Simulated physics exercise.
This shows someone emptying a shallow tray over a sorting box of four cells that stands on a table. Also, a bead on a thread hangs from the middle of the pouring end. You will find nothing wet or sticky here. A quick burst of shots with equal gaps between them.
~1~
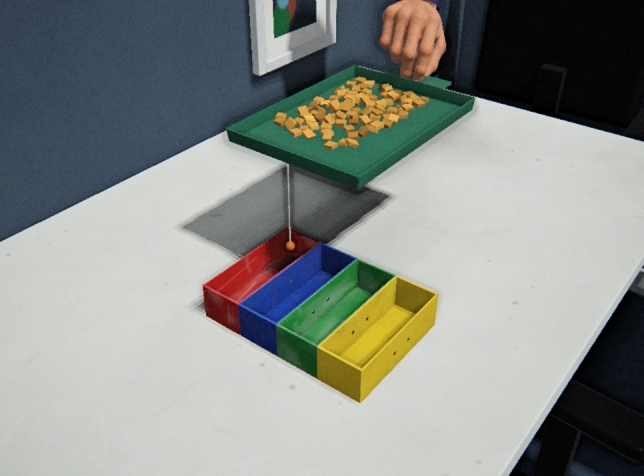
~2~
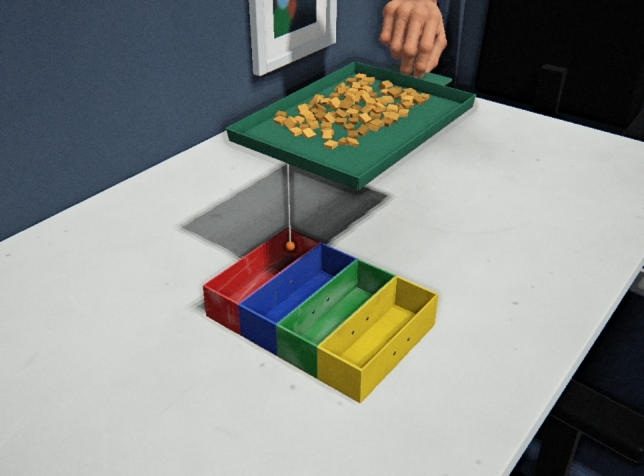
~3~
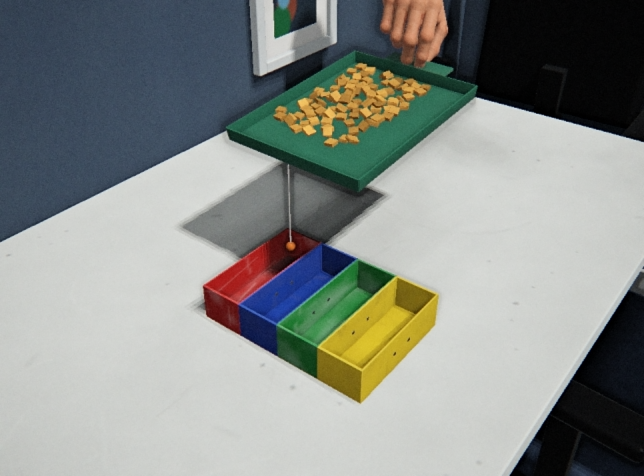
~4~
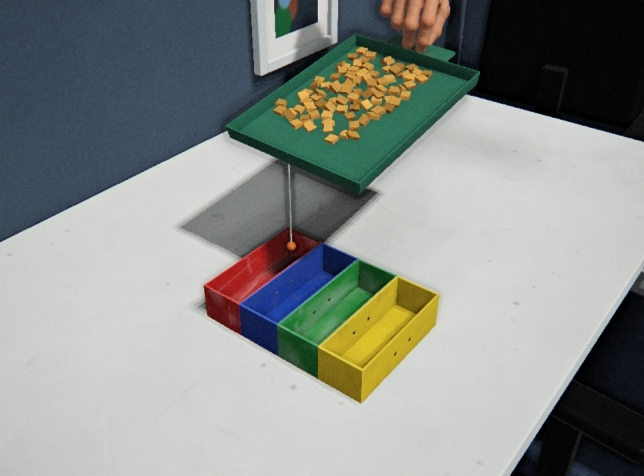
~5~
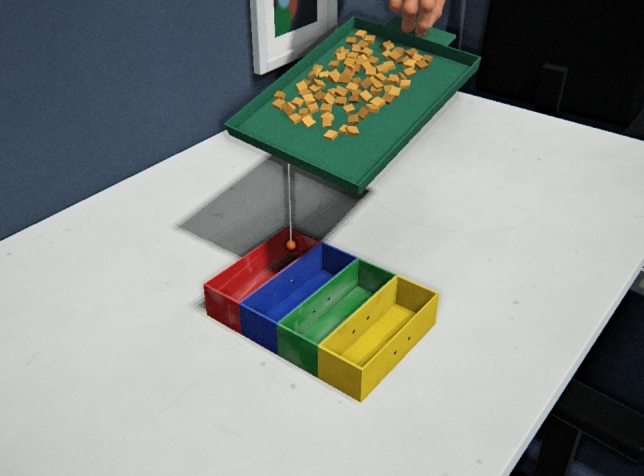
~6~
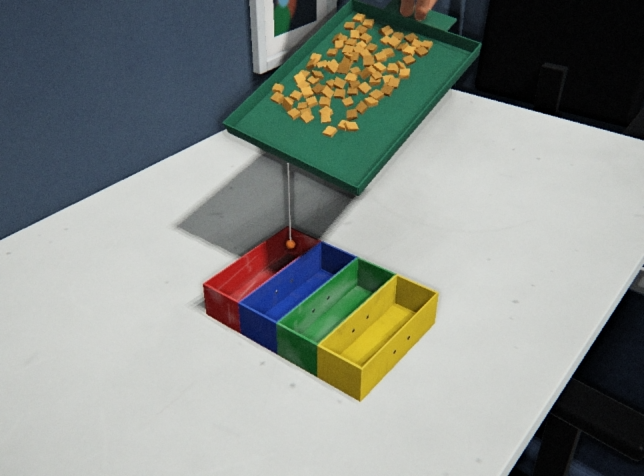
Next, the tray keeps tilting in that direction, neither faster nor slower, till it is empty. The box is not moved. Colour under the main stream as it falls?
Green, I would say.
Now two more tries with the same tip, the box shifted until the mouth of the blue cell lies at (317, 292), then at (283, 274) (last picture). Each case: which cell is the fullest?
The cell in blue, then that green cell.
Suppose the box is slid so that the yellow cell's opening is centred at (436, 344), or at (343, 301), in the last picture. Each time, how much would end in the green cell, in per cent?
About 0 per cent, then about 40 per cent.
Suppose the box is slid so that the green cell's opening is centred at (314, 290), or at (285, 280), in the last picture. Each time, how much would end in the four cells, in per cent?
You'd get 90 per cent first and 90 per cent second.
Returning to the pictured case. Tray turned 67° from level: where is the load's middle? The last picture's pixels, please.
The middle of the pieces lands at roughly (321, 155).
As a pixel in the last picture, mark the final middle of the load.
It settles centred around (322, 320).
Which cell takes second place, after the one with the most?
Second: That blue cell.
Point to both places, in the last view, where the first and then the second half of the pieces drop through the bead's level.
First around (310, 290), afterwards around (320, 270).
Soon, tray tipped steeply; nearly all on the tray; a small part falling or outside the box.
A while on, tray tipped past a quarter turn; about half on the tray; about a quarter in the green cell; a small part in the blue cell; a small part in the red cell; a small part in the yellow cell; a small part falling or outside the box.
Towards the end, tray tipped past a quarter turn; about half in the green cell; about a third in the blue cell; a small part in the red cell; a small part in the yellow cell; a stray few falling or outside the box.
Finally, tray tipped past a quarter turn; about half in the green cell; about a third in the blue cell; a small part in the red cell; a small part in the yellow cell; a stray few outside the box.
